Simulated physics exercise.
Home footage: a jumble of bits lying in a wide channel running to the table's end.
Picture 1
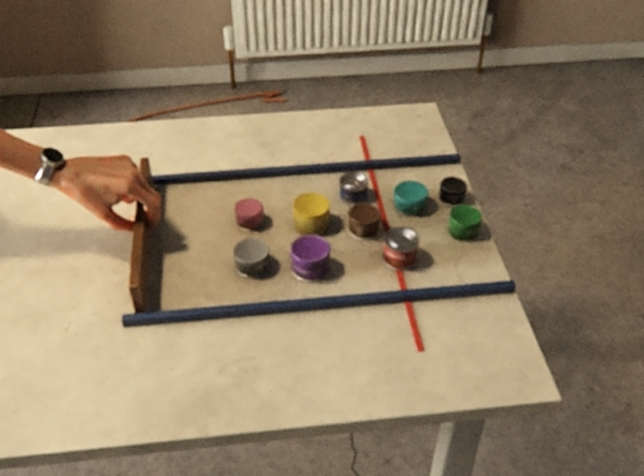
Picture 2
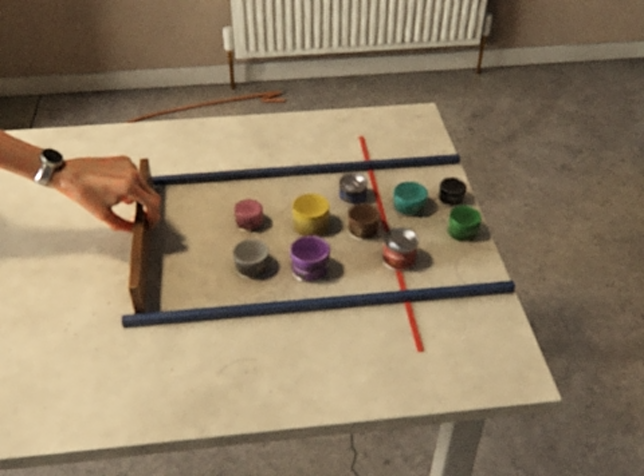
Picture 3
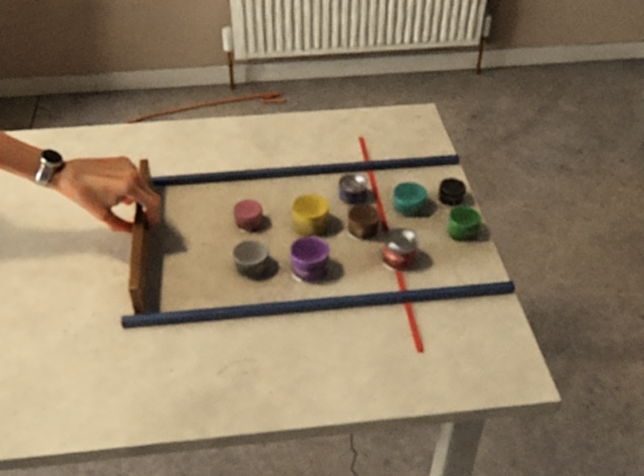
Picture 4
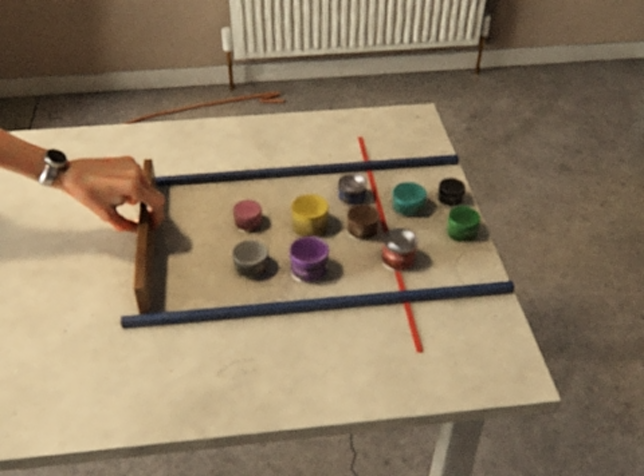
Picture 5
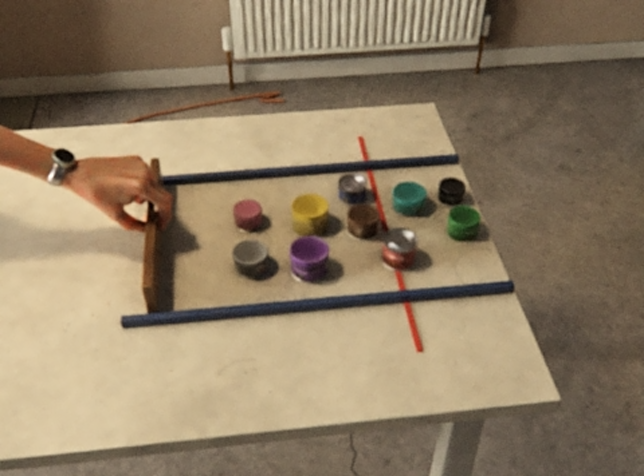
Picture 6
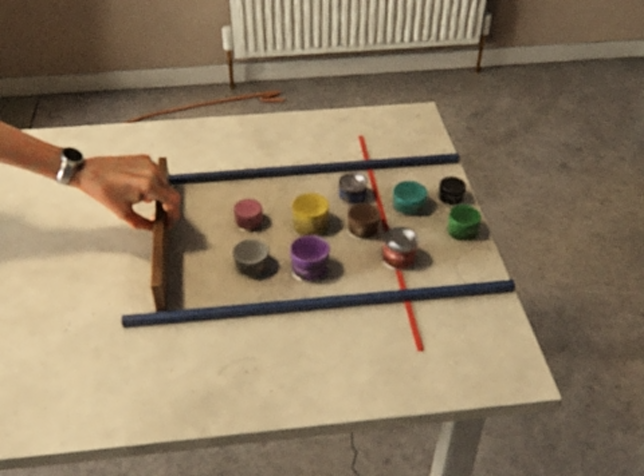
A wooden board, held by a hand wearing a watch, stayed almost still and then slid slightly right between two blue rails, while the colourful little pots and the red tape ahead of it stayed put.
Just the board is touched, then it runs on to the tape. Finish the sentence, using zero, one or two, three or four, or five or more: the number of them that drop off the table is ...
The number that drop off the table is zero.
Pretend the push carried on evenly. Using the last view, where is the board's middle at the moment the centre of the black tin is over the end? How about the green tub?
I'd put it close to (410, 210), and close to (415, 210) for the other one.
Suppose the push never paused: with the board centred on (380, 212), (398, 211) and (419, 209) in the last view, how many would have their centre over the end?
Place by place, 0, 0 and 2.
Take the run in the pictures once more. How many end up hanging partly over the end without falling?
The figure is 0.
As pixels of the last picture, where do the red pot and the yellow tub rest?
Going in order, first (450, 255) and next (410, 215).
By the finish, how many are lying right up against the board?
That makes 4.
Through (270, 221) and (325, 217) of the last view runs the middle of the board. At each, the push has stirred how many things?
Note: First position 4; second position 6.
A little later, none off yet; black tin at rest near (452, 192); green tub at rest near (464, 223); turquoise tin at rest near (410, 198).
When it is over, the number that fall off is zero.
